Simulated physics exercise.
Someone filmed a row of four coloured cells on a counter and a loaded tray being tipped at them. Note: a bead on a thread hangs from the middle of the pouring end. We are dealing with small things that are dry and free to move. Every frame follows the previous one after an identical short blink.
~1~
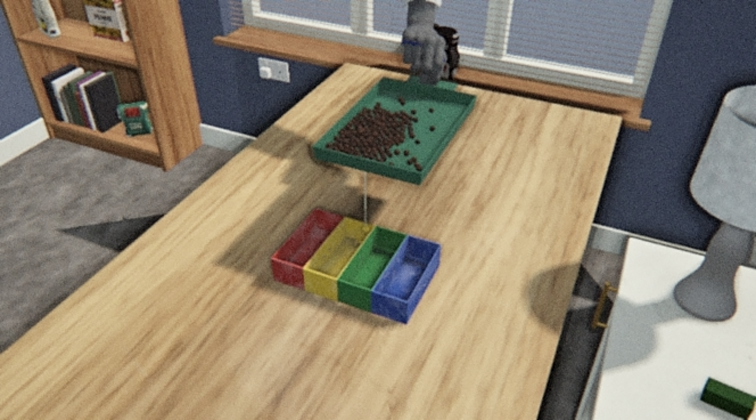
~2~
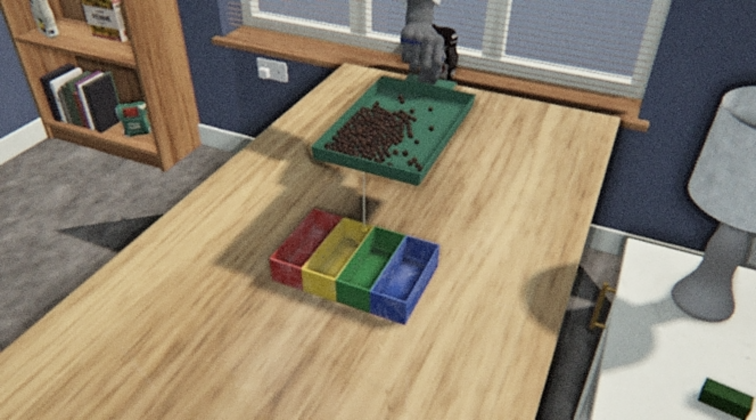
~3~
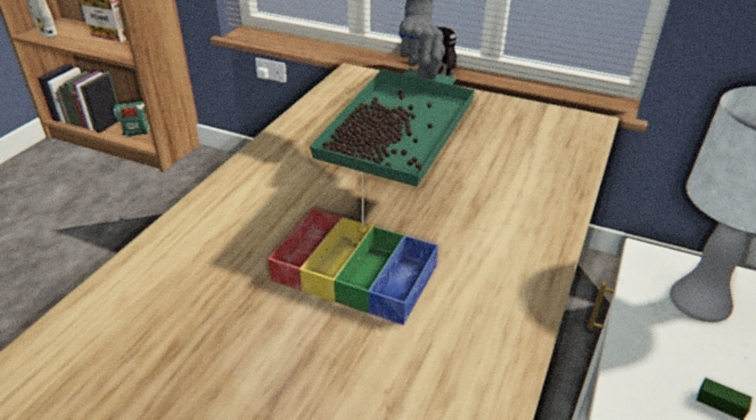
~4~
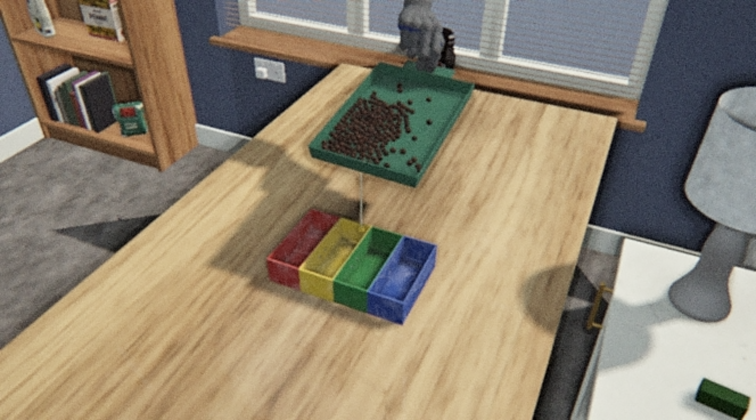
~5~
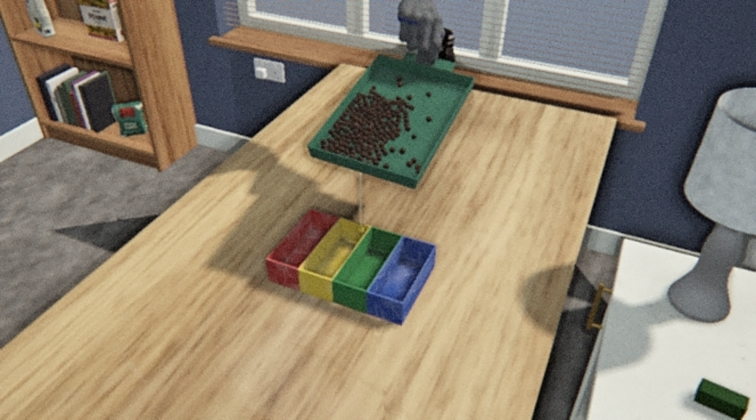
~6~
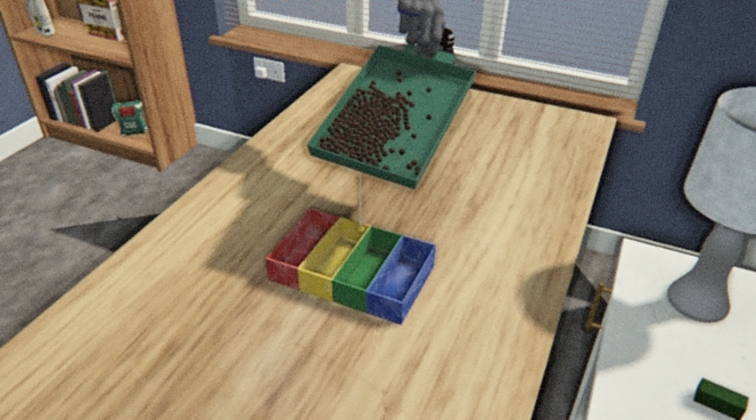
A gloved hand slowly raising the far end of a green tray of chocolate balls above red, yellow, green and blue cells.
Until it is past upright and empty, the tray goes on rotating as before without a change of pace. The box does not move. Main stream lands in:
Blue.
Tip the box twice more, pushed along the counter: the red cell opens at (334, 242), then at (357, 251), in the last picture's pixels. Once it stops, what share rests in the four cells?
In order: 90 per cent and 90 per cent.
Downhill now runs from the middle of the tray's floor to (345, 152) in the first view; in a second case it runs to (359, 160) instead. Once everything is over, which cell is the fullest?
The red one, then that red cell.
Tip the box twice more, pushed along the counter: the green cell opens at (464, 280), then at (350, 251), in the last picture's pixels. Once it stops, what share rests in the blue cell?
0% for the first placement, 50% for the second.
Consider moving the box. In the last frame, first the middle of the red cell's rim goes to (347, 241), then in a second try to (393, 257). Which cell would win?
So the first one goes to the green cell and the second to that red cell.
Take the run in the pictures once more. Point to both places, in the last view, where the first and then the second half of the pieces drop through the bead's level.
The opening part goes through (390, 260); what follows goes through (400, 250).
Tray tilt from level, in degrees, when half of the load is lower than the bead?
At some 100 degrees.
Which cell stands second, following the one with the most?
The answer would be the green one.
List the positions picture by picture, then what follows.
The first frame shows corners of the pouring end near (315, 145) and (420, 172), level; middle of the load near (369, 136), chocolate balls; bead on its thread near (366, 229); red cell near (288, 272); yellow cell near (321, 283); green cell near (355, 294); blue cell near (390, 305).
The second frame shows corners of the pouring end near (314, 146) and (419, 173), level; middle of the load near (368, 136).
The third frame shows corners of the pouring end near (312, 145) and (418, 174), tipped barely, lowest at the right corner; middle of the load near (373, 133).
The fourth frame shows corners of the pouring end near (311, 145) and (416, 176), tipped a little, lowest at the right corner; middle of the load near (372, 130).
The fifth frame shows corners of the pouring end near (310, 145) and (416, 177), tipped a little, lowest at the right corner; middle of the load near (371, 127).
The sixth frame shows corners of the pouring end near (309, 144) and (415, 179), tipped a little, lowest at the right corner; middle of the load near (364, 127), near a quarter on the move; red cell near (283, 272); yellow cell near (316, 283); green cell near (349, 294); blue cell near (384, 306).
Shortly afterwards, tray tipped steeply; all but a few on the tray; only a few in the blue cell; only a few falling or outside the box.
Next, tray tipped right over; near a quarter on the tray; near a third in the blue cell; near a quarter in the green cell; only a few in the yellow cell; near a quarter falling or outside the box.
Some moments later, tray tipped past a quarter turn; near two thirds in the blue cell; near a quarter in the green cell; only a few in the yellow cell; only a few in the red cell; a little falling or outside the box.
In the end, tray tipped past a quarter turn; near two thirds in the blue cell; near a quarter in the green cell; only a few in the yellow cell; only a few in the red cell; a little outside the box.
